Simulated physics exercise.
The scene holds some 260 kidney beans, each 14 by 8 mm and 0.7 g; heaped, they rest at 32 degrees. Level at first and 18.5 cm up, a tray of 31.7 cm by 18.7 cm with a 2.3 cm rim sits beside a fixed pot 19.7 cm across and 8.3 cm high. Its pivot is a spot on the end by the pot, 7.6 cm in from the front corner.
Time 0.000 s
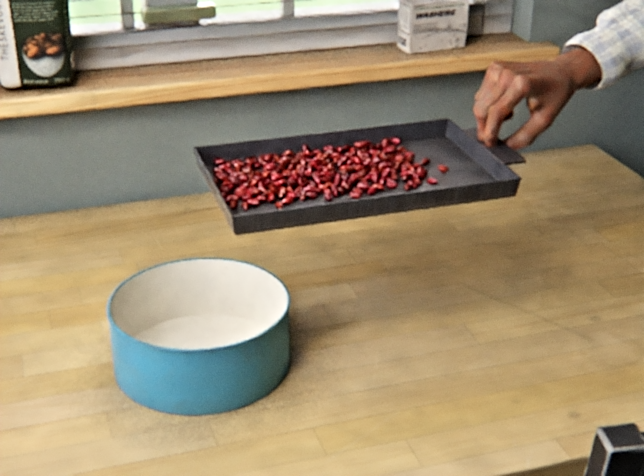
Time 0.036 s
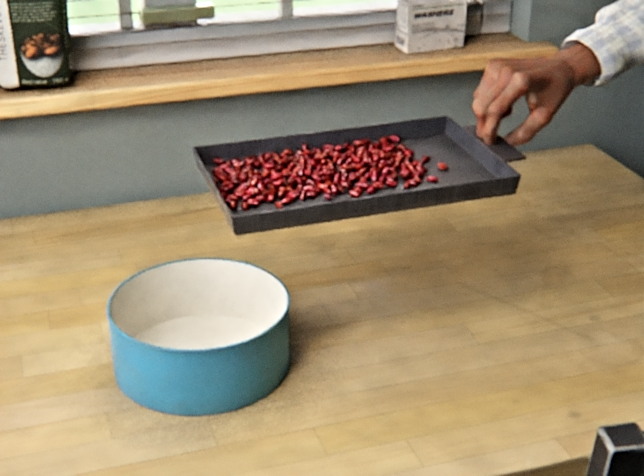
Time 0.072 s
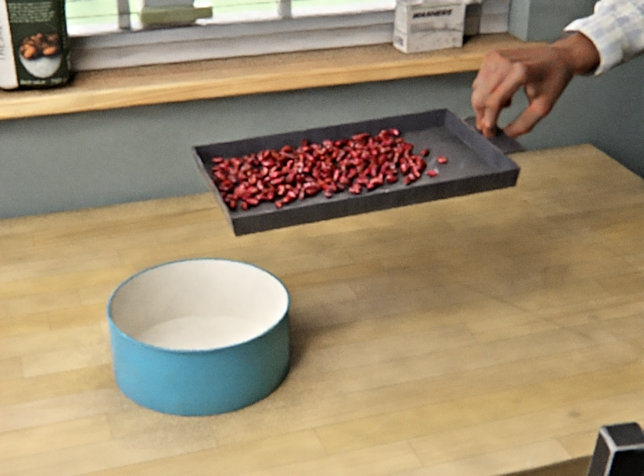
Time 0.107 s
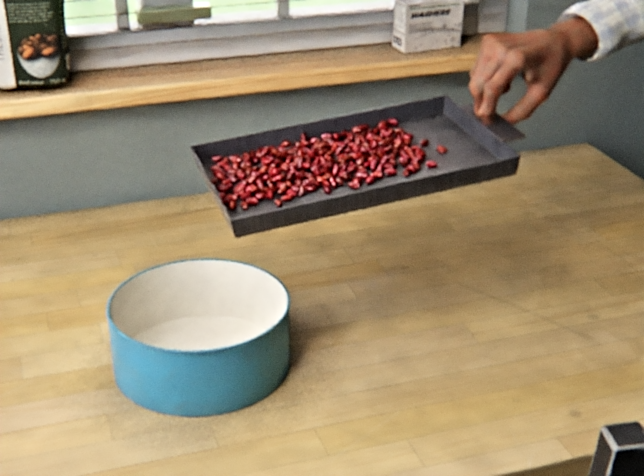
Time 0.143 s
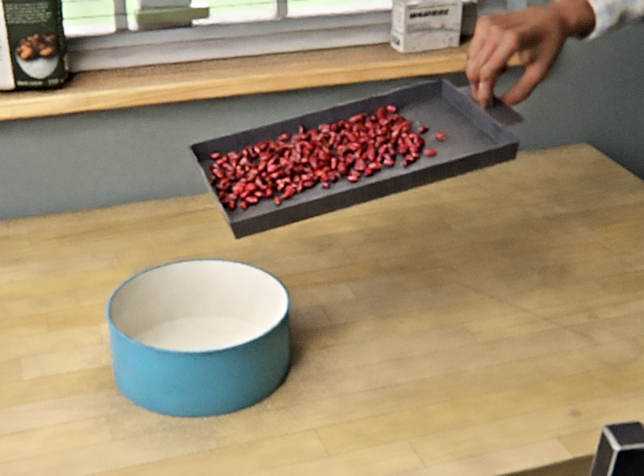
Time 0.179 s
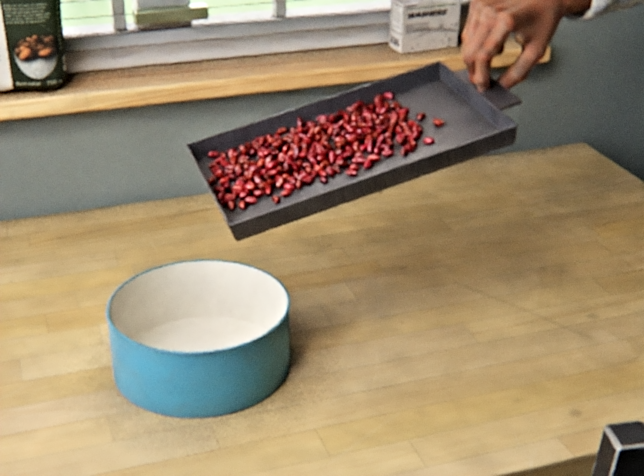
To begin with, a hand holds a dark, shallow tray of red beans almost level above a wooden table, up and to the right of a blue pot with a pale inside. The hand then raises the tray's right end, slowly at first and then faster, leaving it slanting down toward the left.
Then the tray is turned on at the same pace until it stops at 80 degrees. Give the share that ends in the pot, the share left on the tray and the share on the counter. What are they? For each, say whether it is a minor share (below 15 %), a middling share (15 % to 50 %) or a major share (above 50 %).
In the end pot: Over half, tray: A good amount, counter: Not much.
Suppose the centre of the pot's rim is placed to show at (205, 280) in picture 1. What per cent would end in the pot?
With the pot there, close to 40 per cent.
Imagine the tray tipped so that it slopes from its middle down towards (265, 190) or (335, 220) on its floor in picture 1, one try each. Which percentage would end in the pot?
Approximately 50 percent, then 65 percent.
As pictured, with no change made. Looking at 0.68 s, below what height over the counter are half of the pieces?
Median height: Approx. 22 cm.
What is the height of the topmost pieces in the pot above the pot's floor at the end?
I'd say near 2.5 centimetres.
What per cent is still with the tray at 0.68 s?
Some 95 per cent of the load.
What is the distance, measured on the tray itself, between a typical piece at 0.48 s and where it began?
Displacement on the tray: Roughly 4 cm.
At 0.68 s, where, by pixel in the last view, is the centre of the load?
(220, 194) or thereabouts.
Then, at 0.48 s, tilt 46 degrees; the tray holds 100 %, the pot 0 %.
Then, at 0.68 s, tilt 69 degrees; the tray holds 95 %, the pot 0 %.
After 0.99 s, tilt 80 degrees; the tray holds 30 %, the pot 60 %.
In the end, at 1.9 s, pot 70 %, tray 25 %, counter 5 %.
